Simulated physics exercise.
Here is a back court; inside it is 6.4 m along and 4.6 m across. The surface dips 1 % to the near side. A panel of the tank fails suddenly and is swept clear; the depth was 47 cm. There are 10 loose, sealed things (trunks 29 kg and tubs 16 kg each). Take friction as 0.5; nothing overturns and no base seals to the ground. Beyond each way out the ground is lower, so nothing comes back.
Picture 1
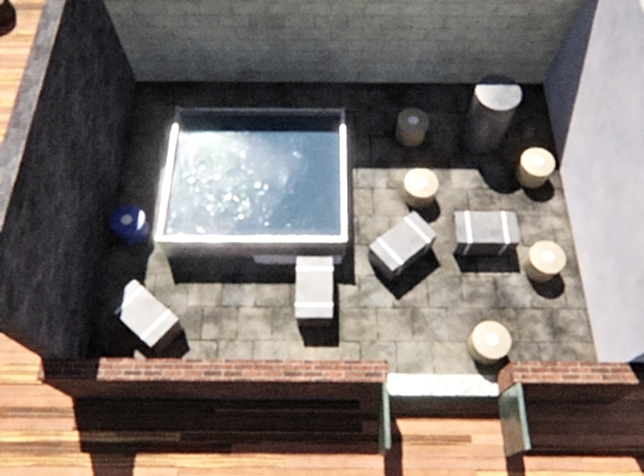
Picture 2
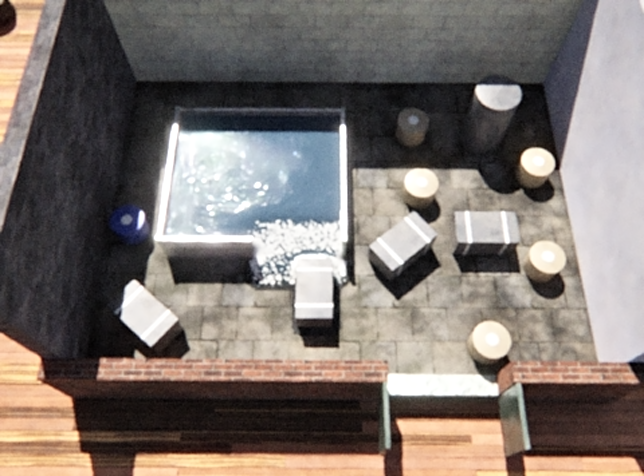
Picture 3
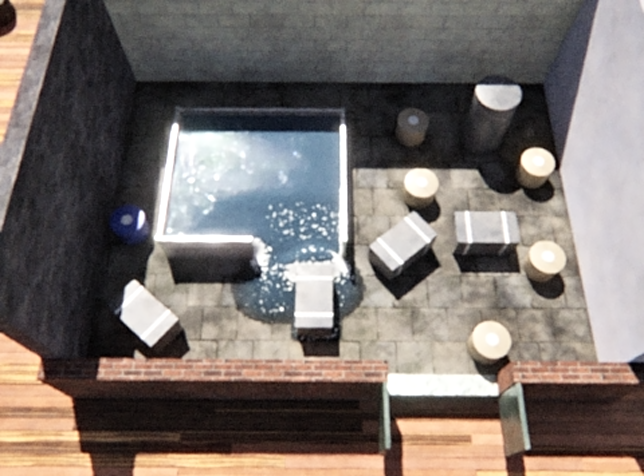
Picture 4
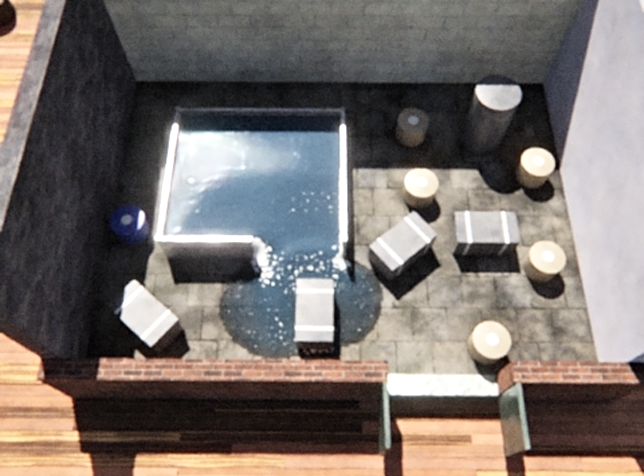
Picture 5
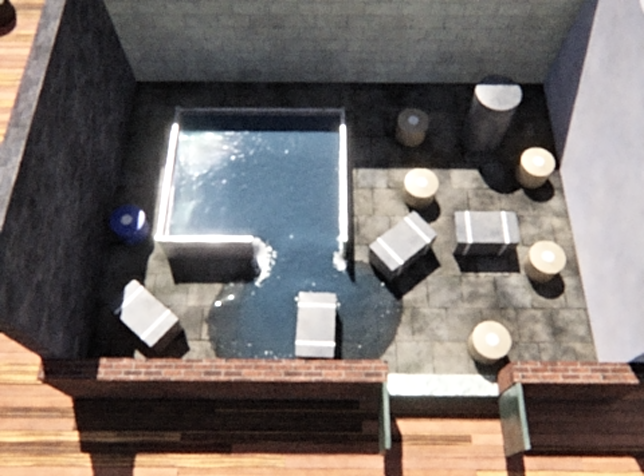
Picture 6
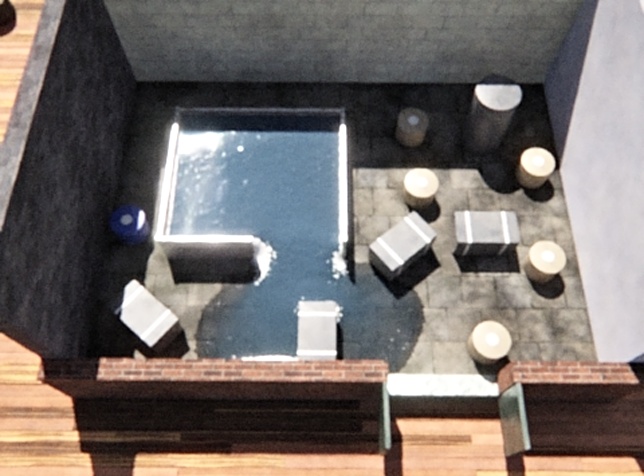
In a walled back court, water burst through a gap in the near side of a square tank and spread across the paving, nudging one pale trunk slightly toward the low brick wall.
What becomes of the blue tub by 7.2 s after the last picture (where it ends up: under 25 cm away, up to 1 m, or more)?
The blue tub travels far.
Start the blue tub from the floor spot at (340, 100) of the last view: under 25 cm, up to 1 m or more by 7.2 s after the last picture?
It stays put.
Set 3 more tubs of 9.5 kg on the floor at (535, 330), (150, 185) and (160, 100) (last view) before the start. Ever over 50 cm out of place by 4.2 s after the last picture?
In turn: Over, past it, under.
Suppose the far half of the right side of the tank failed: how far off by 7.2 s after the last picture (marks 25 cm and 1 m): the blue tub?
Then the blue tub holds its place.
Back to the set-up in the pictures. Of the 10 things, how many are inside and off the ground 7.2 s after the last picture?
At that moment 2.
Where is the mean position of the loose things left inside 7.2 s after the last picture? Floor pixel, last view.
At about (415, 177).
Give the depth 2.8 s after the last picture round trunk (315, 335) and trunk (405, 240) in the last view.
About 6 and 0 cm.
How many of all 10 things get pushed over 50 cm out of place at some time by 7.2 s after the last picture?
That makes 5.
Then, 0.9 s after the last picture the blue tub is near (127, 220), 0.0 m from its start, aground; 0 of 10 are out; 1 afloat.
Then, 2.8 s after the last picture the blue tub is near (142, 187), 0.5 m from its start, aground; 0 of 10 are out; 2 afloat.
Then, 4.8 s after the last picture the blue tub is near (161, 107), 1.9 m from its start, aground; 0 of 10 are out; 3 afloat.
Then, 7.2 s after the last picture the blue tub is near (215, 87), 2.4 m from its start, aground; 0 of 10 are out; 2 afloat.
